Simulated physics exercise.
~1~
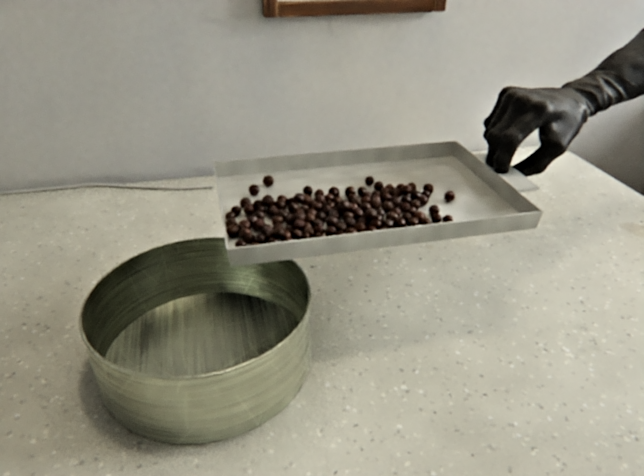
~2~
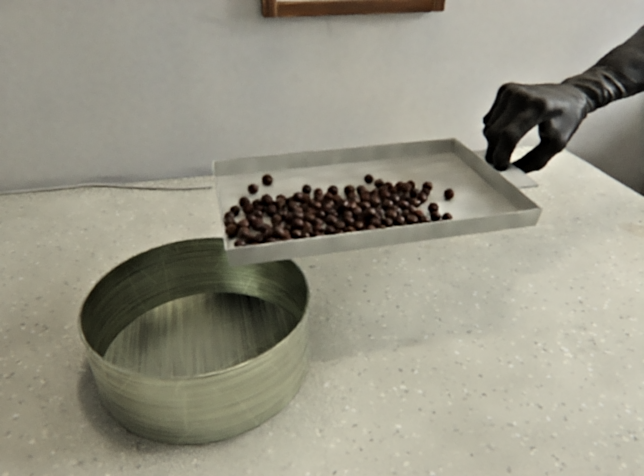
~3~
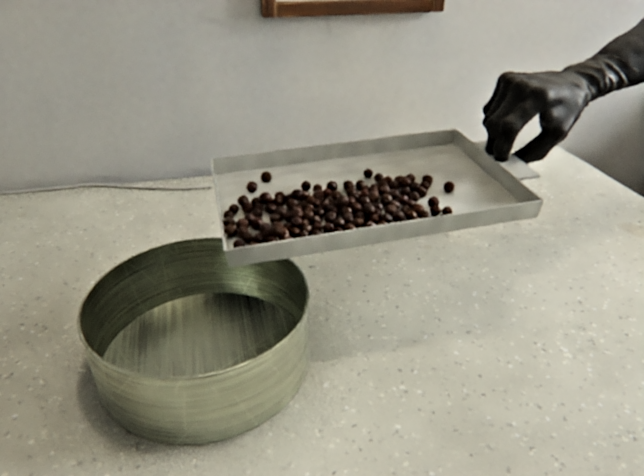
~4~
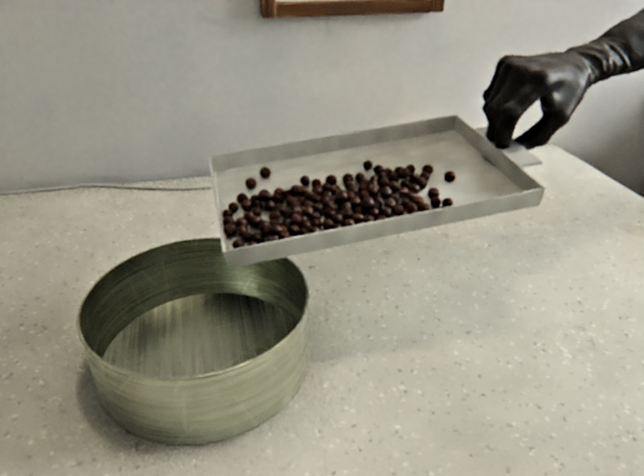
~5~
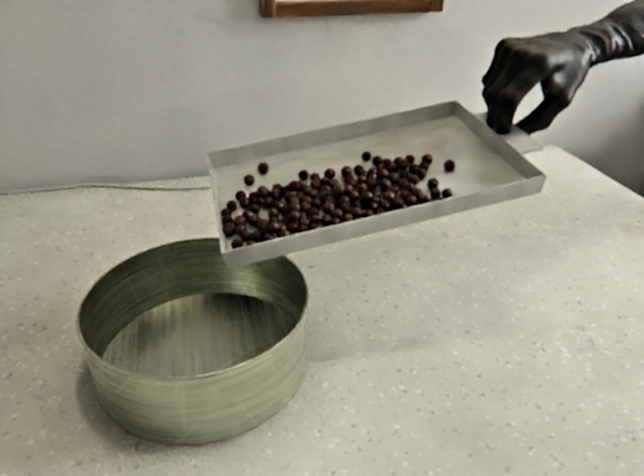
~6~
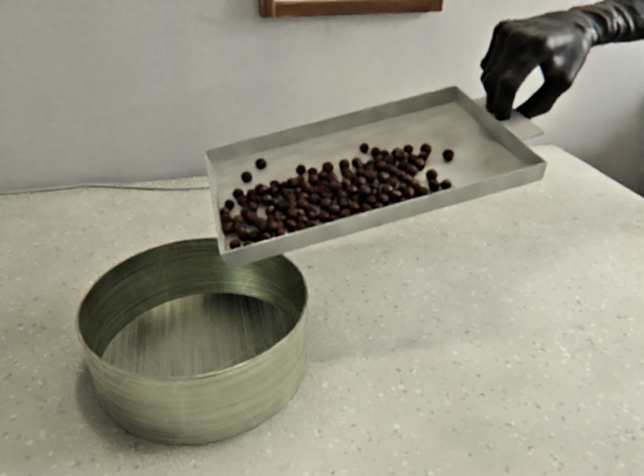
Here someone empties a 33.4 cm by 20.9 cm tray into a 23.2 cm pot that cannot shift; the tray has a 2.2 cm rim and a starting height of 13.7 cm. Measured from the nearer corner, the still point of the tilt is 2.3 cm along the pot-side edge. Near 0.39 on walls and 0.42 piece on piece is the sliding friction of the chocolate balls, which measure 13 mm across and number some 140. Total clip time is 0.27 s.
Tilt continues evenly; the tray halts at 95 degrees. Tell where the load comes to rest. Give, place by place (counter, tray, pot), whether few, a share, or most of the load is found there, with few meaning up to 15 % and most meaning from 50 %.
For the counter I expect few; for the left on the tray I expect few; for the pot I expect most.
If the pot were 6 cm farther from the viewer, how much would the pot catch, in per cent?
Around 75 per cent.
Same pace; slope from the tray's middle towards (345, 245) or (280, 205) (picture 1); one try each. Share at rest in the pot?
About 65 per cent on the first try and 65 per cent on the second.
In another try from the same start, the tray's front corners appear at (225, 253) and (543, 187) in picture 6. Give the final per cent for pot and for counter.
The pot gets 75 and the counter 25.
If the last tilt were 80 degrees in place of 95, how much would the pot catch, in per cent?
Result: Close to 5 %.
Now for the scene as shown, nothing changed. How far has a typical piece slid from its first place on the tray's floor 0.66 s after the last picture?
Displacement on the tray: About 2 cm.
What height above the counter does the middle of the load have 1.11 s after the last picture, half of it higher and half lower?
The halfway mark sits at about 22 cm.
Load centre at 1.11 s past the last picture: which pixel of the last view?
Somewhere about (228, 176) in the last view.
Then, 0.66 s after the last picture, tilt 51 degrees; the tray holds 100 %, the pot 0 %.
Then, 1.11 s after the last picture, tilt 77 degrees; the tray holds 100 %, the pot 0 %.
Then, 1.63 s after the last picture, tilt 95 degrees; the tray holds 20 %, the pot 70 %.
In the end, counter 0 %, tray 0 %, pot 100 %.
